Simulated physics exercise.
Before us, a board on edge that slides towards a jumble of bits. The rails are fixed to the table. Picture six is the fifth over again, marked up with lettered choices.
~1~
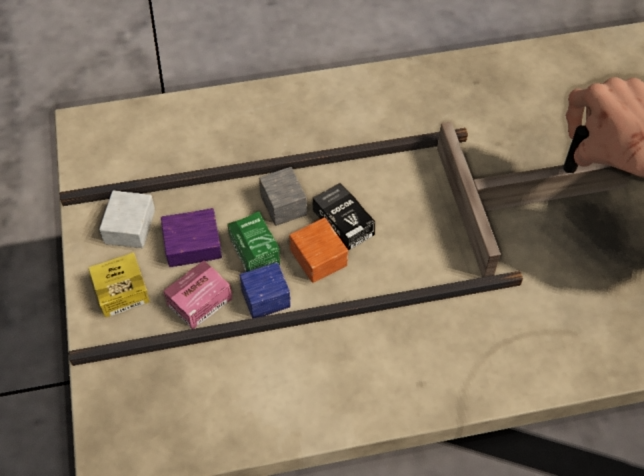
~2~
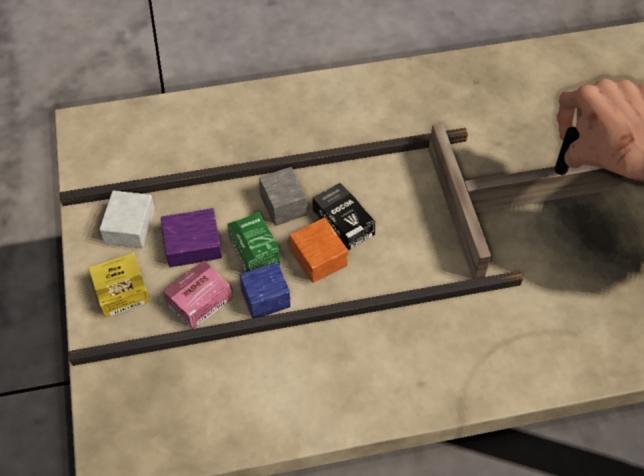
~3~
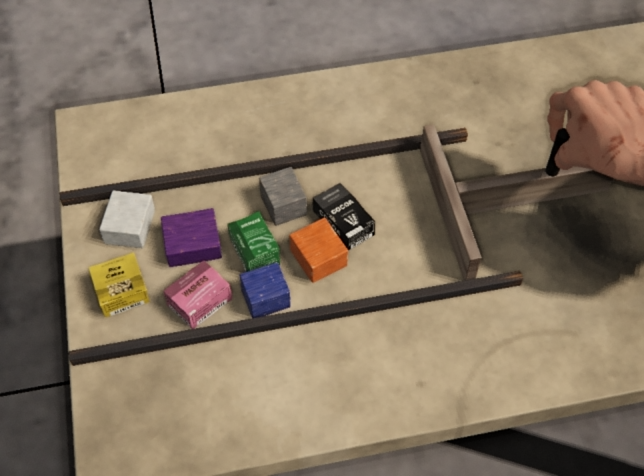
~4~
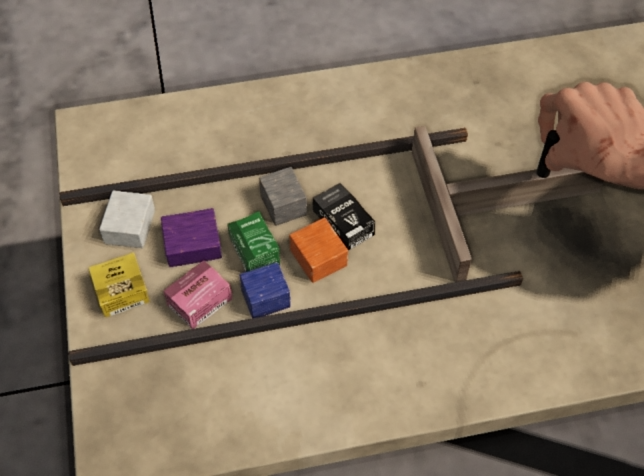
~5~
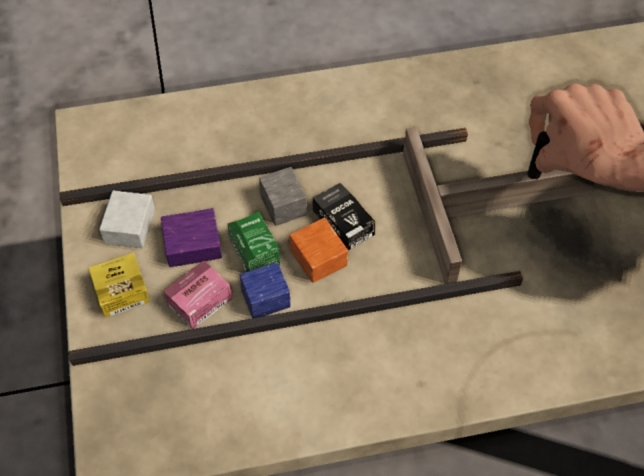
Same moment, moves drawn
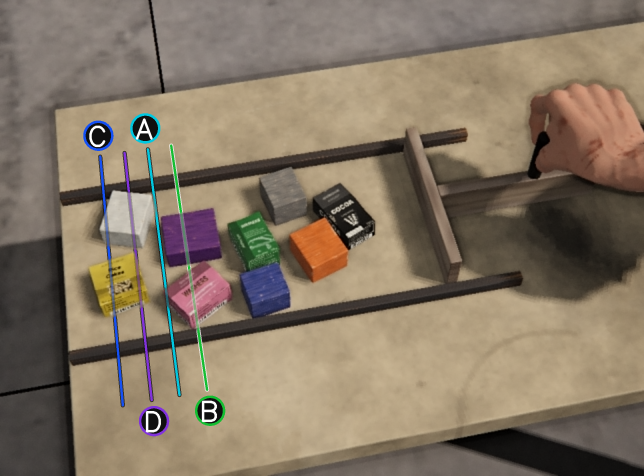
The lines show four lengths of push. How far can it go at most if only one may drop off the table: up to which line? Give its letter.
The farthest such stop is B.
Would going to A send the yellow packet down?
By then, yes.
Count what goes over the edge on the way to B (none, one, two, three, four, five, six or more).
By then, one.
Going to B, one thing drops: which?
It is the white block.
On the marked copy, A at (162, 261); B at (188, 257); C at (111, 270); D at (137, 266).
Following B. Soon after the start, board (346, 206); green box (246, 247); grey block (279, 197).
Later, board (256, 221); yellow packet (103, 287); white block (98, 218).
In the end, board (188, 232); white block over the edge; yellow packet (69, 284); one fallen.
As for the rest, A drops four; C drops seven; D drops four.
